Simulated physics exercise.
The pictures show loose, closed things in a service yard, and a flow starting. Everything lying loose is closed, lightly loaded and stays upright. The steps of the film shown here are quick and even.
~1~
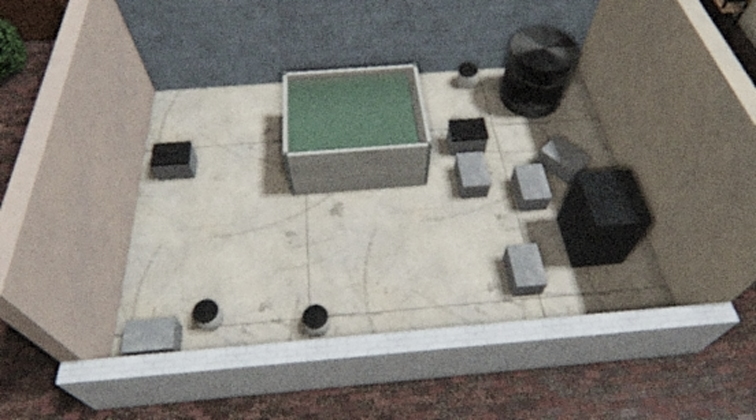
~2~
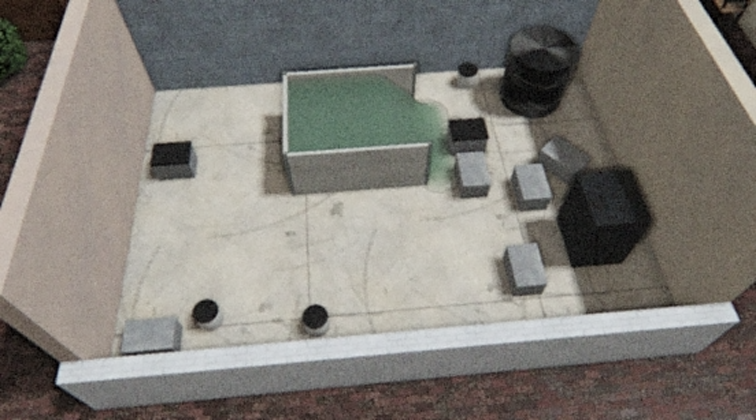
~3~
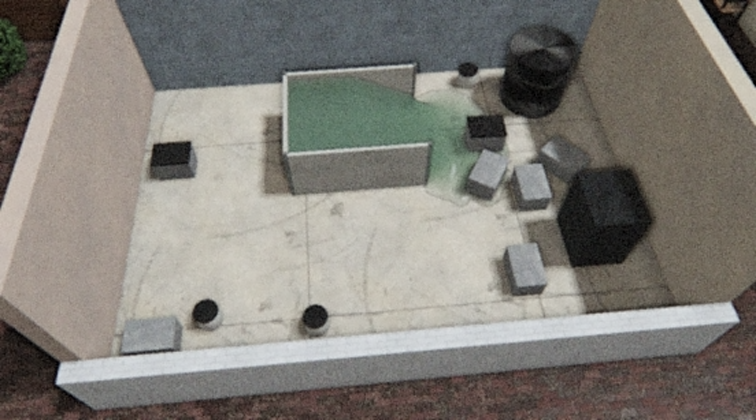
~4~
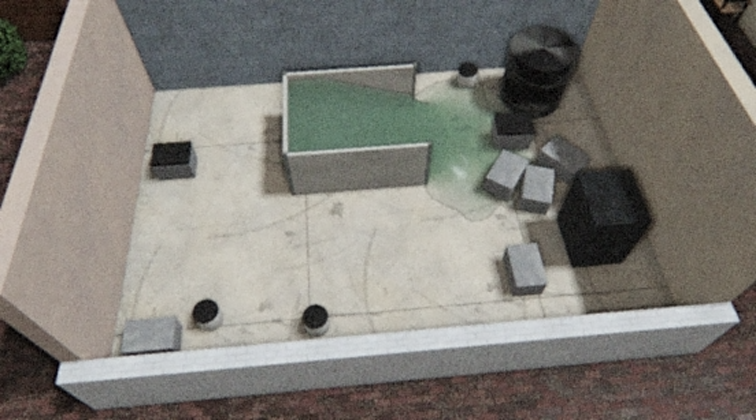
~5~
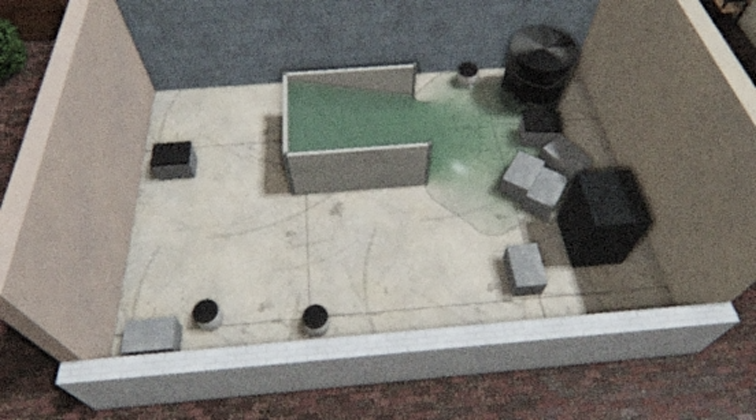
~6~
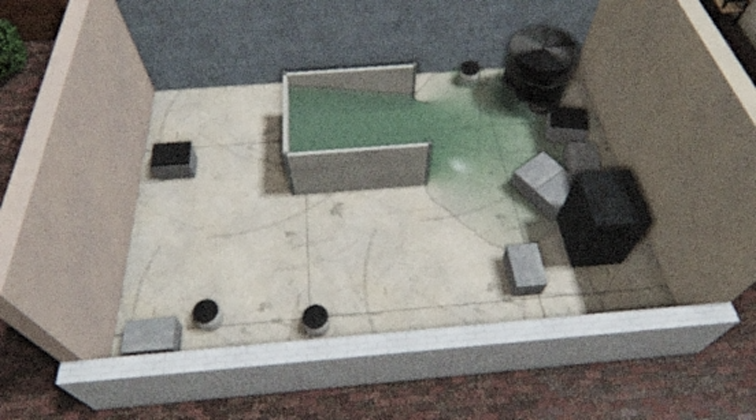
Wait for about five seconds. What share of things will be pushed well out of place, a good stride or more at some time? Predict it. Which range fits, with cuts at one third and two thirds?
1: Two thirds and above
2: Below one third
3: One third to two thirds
1.
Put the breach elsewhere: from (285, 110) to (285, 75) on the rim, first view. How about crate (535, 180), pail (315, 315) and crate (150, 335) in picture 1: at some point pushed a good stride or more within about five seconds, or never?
Order as asked: Not sent that far; sent that far; sent that far.
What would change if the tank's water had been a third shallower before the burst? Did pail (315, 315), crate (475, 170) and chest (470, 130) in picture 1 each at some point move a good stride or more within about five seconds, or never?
Note, listed order: Didn't cover it / covered it / covered it.
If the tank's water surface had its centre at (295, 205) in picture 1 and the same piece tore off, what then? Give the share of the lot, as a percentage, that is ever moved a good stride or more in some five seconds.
Roughly 60 per cent.
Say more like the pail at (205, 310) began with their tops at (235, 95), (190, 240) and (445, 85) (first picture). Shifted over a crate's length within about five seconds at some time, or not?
The first travels far, the second sits tight, the third travels far.
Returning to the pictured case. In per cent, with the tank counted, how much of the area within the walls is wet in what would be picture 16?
Something close to 45 per cent.
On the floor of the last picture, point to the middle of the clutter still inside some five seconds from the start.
About (349, 230).
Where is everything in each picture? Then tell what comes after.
A chest at (469, 128) rests on the ground; a crate at (473, 169), on the bottom; 0 of 10 have shifted, in the first frame.
A chest at (469, 128), on the bottom; a crate at (473, 169) rests on the ground; 0 of 10 have shifted, in the second frame.
A chest at (487, 125) rests on the ground, close to its start; a crate at (489, 168), on the bottom, close to its start; 2 of 10 have shifted, in the third frame.
A chest at (515, 123), on the bottom, a stride from its start; a crate at (508, 169), on the bottom, a stride from its start; 3 of 10 have shifted, in the fourth frame.
A chest at (543, 120), on the bottom, a stride from its start; a crate at (524, 170) rests on the ground, a stride from its start; 3 of 10 have shifted, in the fifth frame.
A chest at (569, 117) floats, far from its start; a crate at (539, 170) floats, a stride from its start; 5 of 10 have shifted, in the sixth frame.
A moment on, 4 of 10 are well off their spots; 5 afloat.
Next, 5 of 10 are well off their spots; 5 afloat.
Later, 4 of 10 are well off their spots; 6 afloat.
In the end, 7 of 10 are well off their spots, and 7 have been at some point; 5 afloat.
